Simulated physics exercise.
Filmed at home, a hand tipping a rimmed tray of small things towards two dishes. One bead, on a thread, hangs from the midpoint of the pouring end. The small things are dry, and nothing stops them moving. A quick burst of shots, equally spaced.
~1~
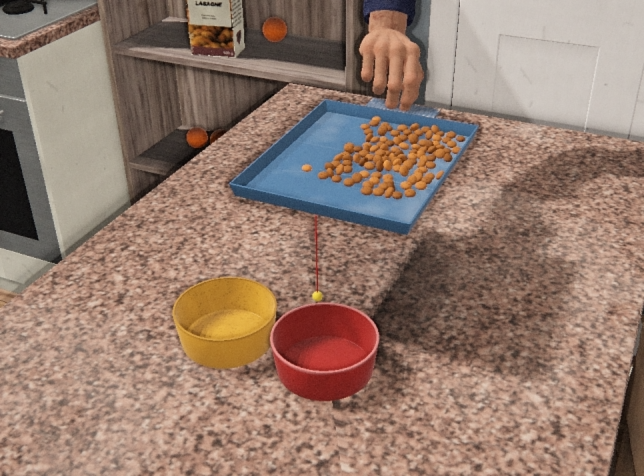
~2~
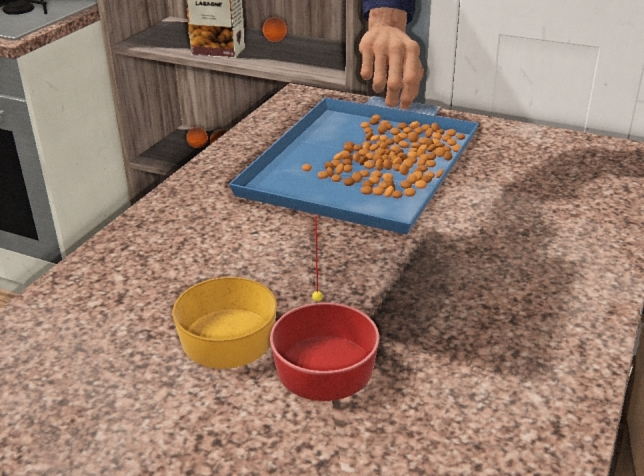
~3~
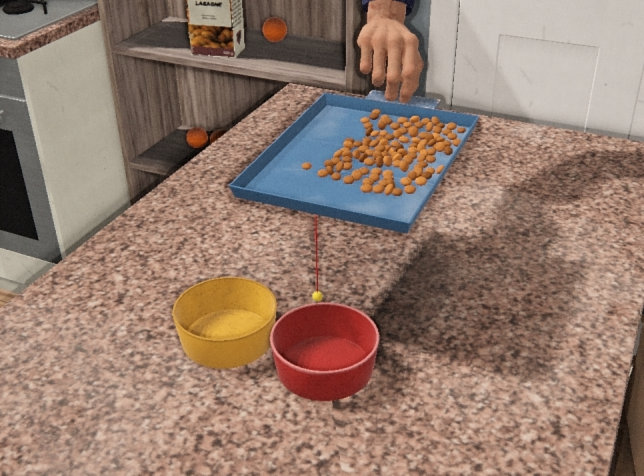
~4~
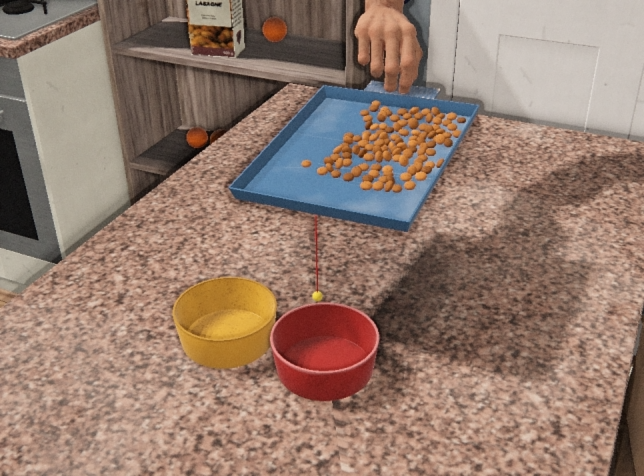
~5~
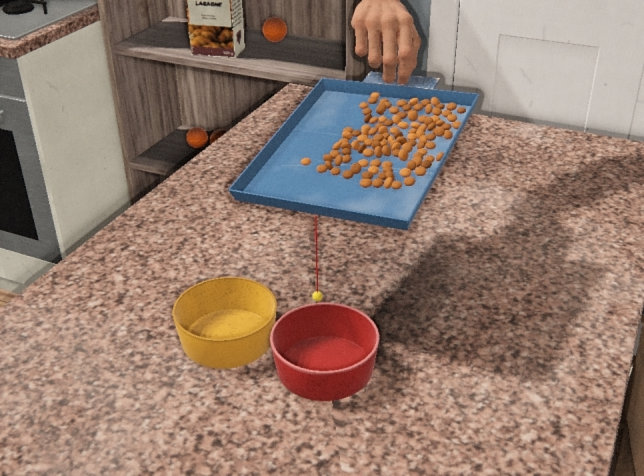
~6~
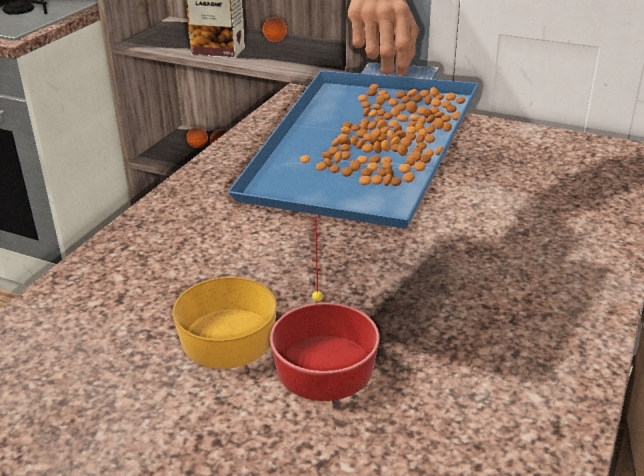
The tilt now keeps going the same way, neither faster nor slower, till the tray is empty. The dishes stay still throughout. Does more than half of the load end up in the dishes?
Catch is a majority.
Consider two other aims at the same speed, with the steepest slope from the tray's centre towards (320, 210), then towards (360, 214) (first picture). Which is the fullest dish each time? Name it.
Result of try 1 is the right side, of try 2 the right side.
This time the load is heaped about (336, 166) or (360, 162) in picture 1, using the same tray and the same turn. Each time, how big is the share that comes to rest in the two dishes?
Around 100 percent the first time and around 90 percent the second time.
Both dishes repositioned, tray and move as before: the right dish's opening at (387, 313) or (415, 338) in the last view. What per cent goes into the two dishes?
First some 40, then 30 per cent.
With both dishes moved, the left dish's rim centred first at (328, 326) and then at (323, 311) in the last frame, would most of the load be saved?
For the two places in order: A minority share, a minority share.
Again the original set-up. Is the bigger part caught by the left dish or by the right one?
Of the two, the left-side one is the fuller.
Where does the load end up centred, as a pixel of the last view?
Resting centre, last picture - approx. (243, 335).
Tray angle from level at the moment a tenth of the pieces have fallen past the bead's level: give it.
Roughly 60 degrees from level.
Soon, tray tipped steeply; most on the tray; a stray few in the right dish; a stray few in the left dish; a stray few outside both; a small part in the air.
A while on, tray tipped right over; about a third on the tray; a small part in the right dish; about half in the left dish; a stray few outside both; a small part in the air.
Towards the end, tray tipped past a quarter turn; about a quarter in the right dish; most in the left dish; a small part outside both.
Finally, tray tipped past a quarter turn; about a quarter in the right dish; most in the left dish; a small part outside both.
